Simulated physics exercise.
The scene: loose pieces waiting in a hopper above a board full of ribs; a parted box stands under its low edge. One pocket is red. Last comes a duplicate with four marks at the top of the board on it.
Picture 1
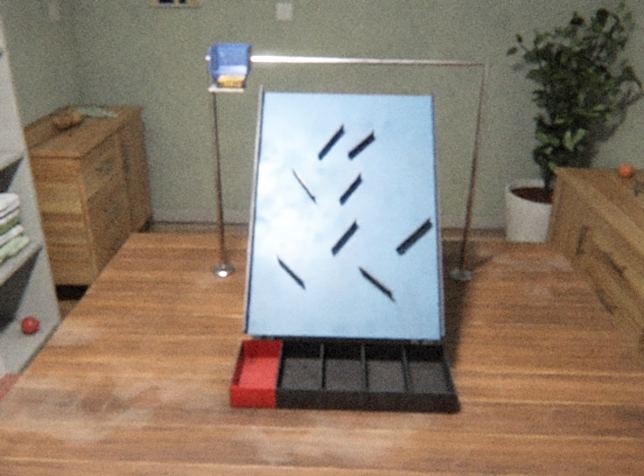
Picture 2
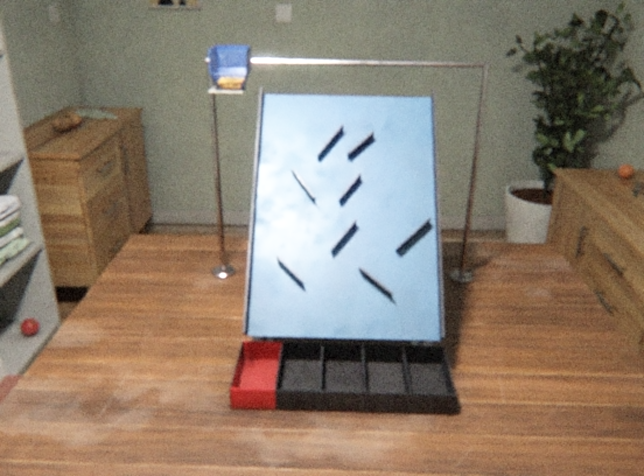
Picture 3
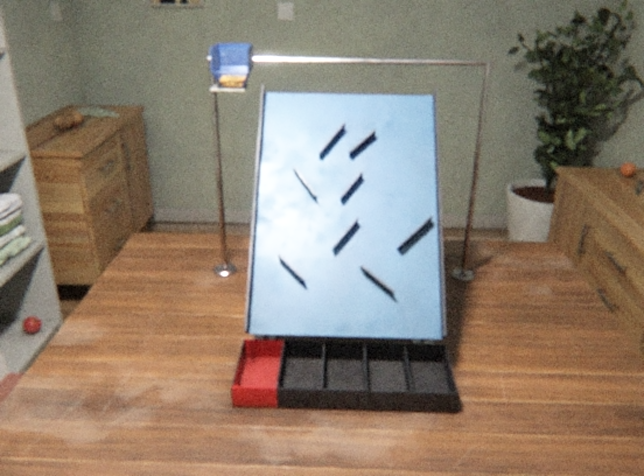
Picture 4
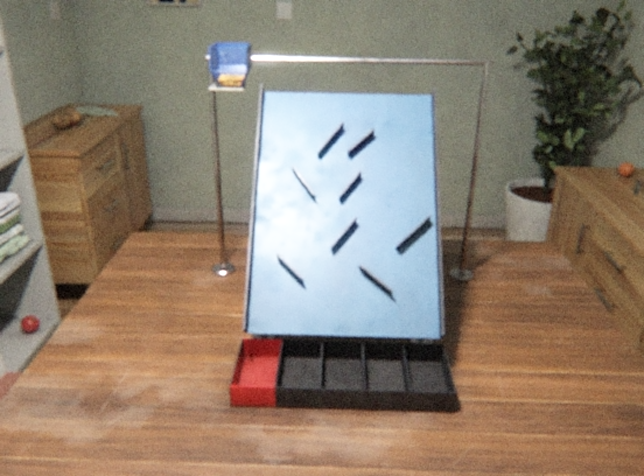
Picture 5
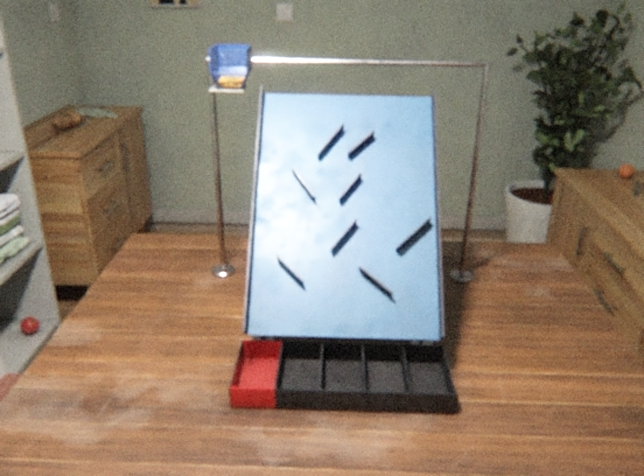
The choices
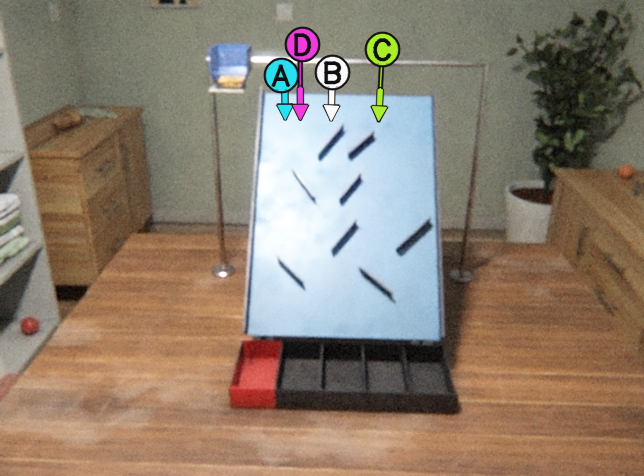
A tilted pale blue board with dark ribs stands motionless above a box with one red pocket.
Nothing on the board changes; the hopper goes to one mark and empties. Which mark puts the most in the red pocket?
Use mark A.
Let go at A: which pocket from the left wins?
The first.
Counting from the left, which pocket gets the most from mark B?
The second from the left.
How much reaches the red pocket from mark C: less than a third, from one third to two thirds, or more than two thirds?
Mark C gives less than a third.
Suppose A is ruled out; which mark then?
That is mark D.
On the marked copy, mark A meets the board at (285, 114); mark B meets the board at (331, 114); mark C meets the board at (378, 115); mark D meets the board at (300, 114).
If A is chosen, roughly a third in the red pocket, roughly a third in other pockets, roughly a quarter outside the box.
If B is chosen, about a tenth in the red pocket, the larger part in other pockets.
If C is chosen, not one piece in the red pocket, every piece in other pockets.
If D is chosen, roughly a quarter in the red pocket, roughly two thirds in other pockets, about a tenth outside the box.
